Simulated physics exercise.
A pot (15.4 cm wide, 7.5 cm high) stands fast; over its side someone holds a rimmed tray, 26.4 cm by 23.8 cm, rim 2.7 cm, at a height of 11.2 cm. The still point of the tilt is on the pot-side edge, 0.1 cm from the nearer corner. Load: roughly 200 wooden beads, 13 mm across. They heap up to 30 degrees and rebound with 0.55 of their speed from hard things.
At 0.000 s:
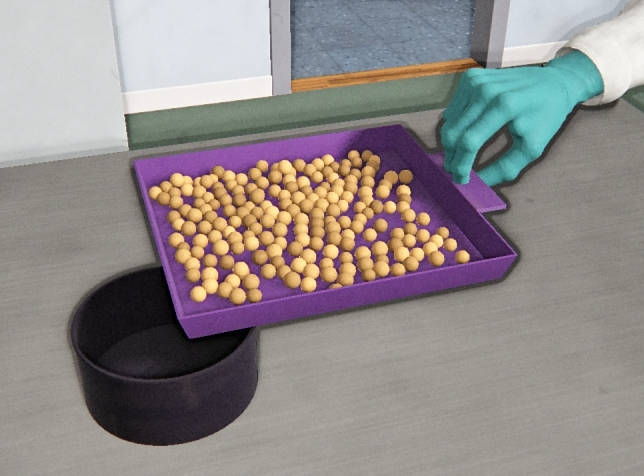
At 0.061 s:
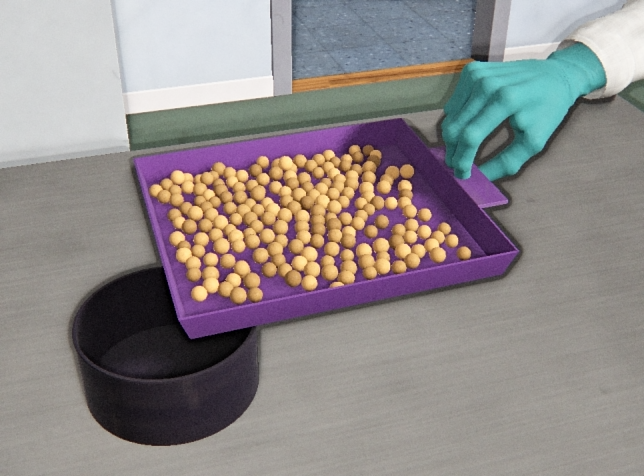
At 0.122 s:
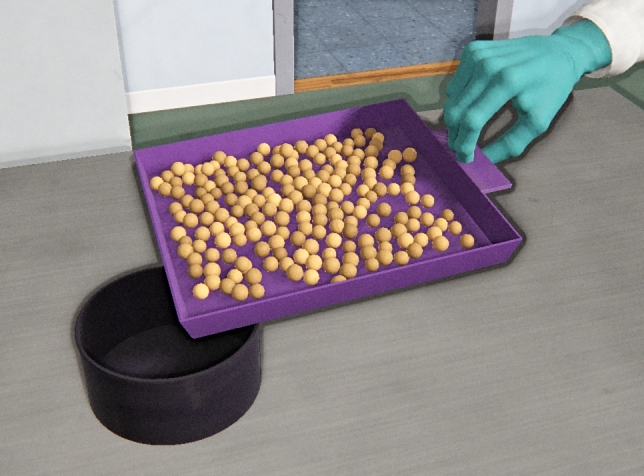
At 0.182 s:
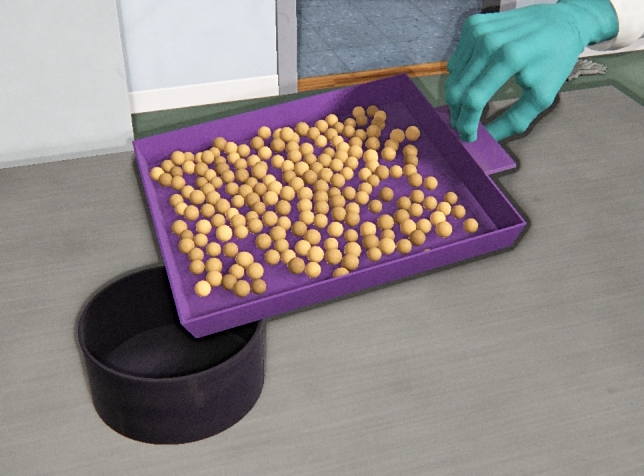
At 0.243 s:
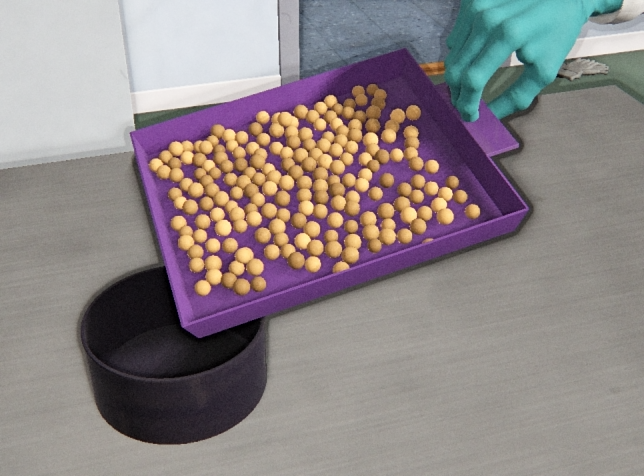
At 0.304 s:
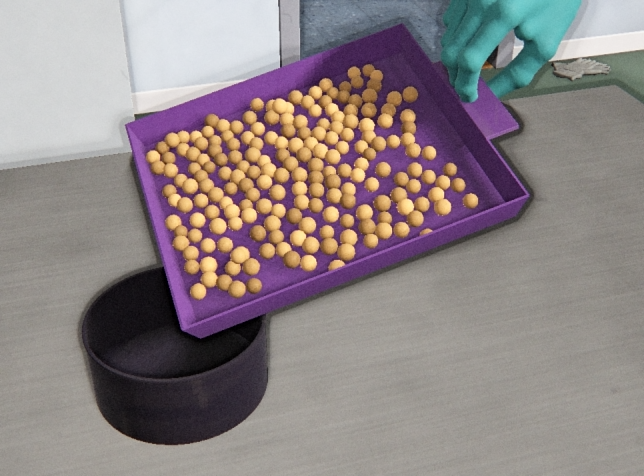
On a grey, wood-grained surface before pale walls and a doorway, the view looks down from the front at an angle. A purple rimmed tray holds many small tan beads, its left corner over a dark round pot at lower left, while a teal-gloved hand grips its tab at upper right. The hand raises the tray's right side, slowly then faster, tilting it toward the pot as the beads shift only slightly.
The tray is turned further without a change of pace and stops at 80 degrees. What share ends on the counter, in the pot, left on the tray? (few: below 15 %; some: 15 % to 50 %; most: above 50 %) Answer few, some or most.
Counter: Most, pot: Few, tray: Few.
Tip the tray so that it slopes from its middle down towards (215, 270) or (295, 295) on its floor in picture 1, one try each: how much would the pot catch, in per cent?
Some 15 and 0 per cent.
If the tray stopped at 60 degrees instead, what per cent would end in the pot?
In that case some 10 per cent.
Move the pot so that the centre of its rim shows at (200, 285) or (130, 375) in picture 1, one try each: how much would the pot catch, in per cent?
Some 0 and 80 per cent.
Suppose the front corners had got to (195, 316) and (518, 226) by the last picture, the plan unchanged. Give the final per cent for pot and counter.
Pot 0, counter 100.
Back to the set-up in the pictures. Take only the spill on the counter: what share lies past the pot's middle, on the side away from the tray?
Roughly 80 per cent.
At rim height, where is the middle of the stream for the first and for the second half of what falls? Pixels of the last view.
First near (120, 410), later near (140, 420).
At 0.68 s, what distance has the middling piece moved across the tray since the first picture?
Some 6 cm.
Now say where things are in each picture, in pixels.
In the first picture, tray tilt 0 degrees, front corners at (187, 311) and (504, 251); middle of the pieces at (301, 220); pot at (165, 318).
In the second picture, tray tilt 1 degrees, front corners at (188, 311) and (505, 248); middle of the pieces at (302, 217).
In the third picture, tray tilt 5 degrees, front corners at (189, 312) and (509, 235), lowest corner left front; middle of the pieces at (304, 207).
In the fourth picture, tray tilt 9 degrees, front corners at (190, 313) and (512, 220), lowest corner left front; middle of the pieces at (305, 195).
In the fifth picture, tray tilt 14 degrees, front corners at (191, 315) and (515, 206), lowest corner left front; middle of the pieces at (304, 183).
In the sixth picture, tray tilt 19 degrees, front corners at (190, 318) and (515, 192), lowest corner left front; middle of the pieces at (299, 175); pot at (175, 318). The tray's pace is about 80 degrees a second.
After 0.68 s, tilt 48 degrees; the tray holds 100 %, the pot 0 %.
After 0.94 s, tilt 68 degrees; the tray holds 100 %, the pot 0 %.
After 1.30 s, tilt 80 degrees; the tray holds 35 %, the pot 0 %.
In the end, at 2.8 s, counter 95 %, pot 0 %, tray 5 %.
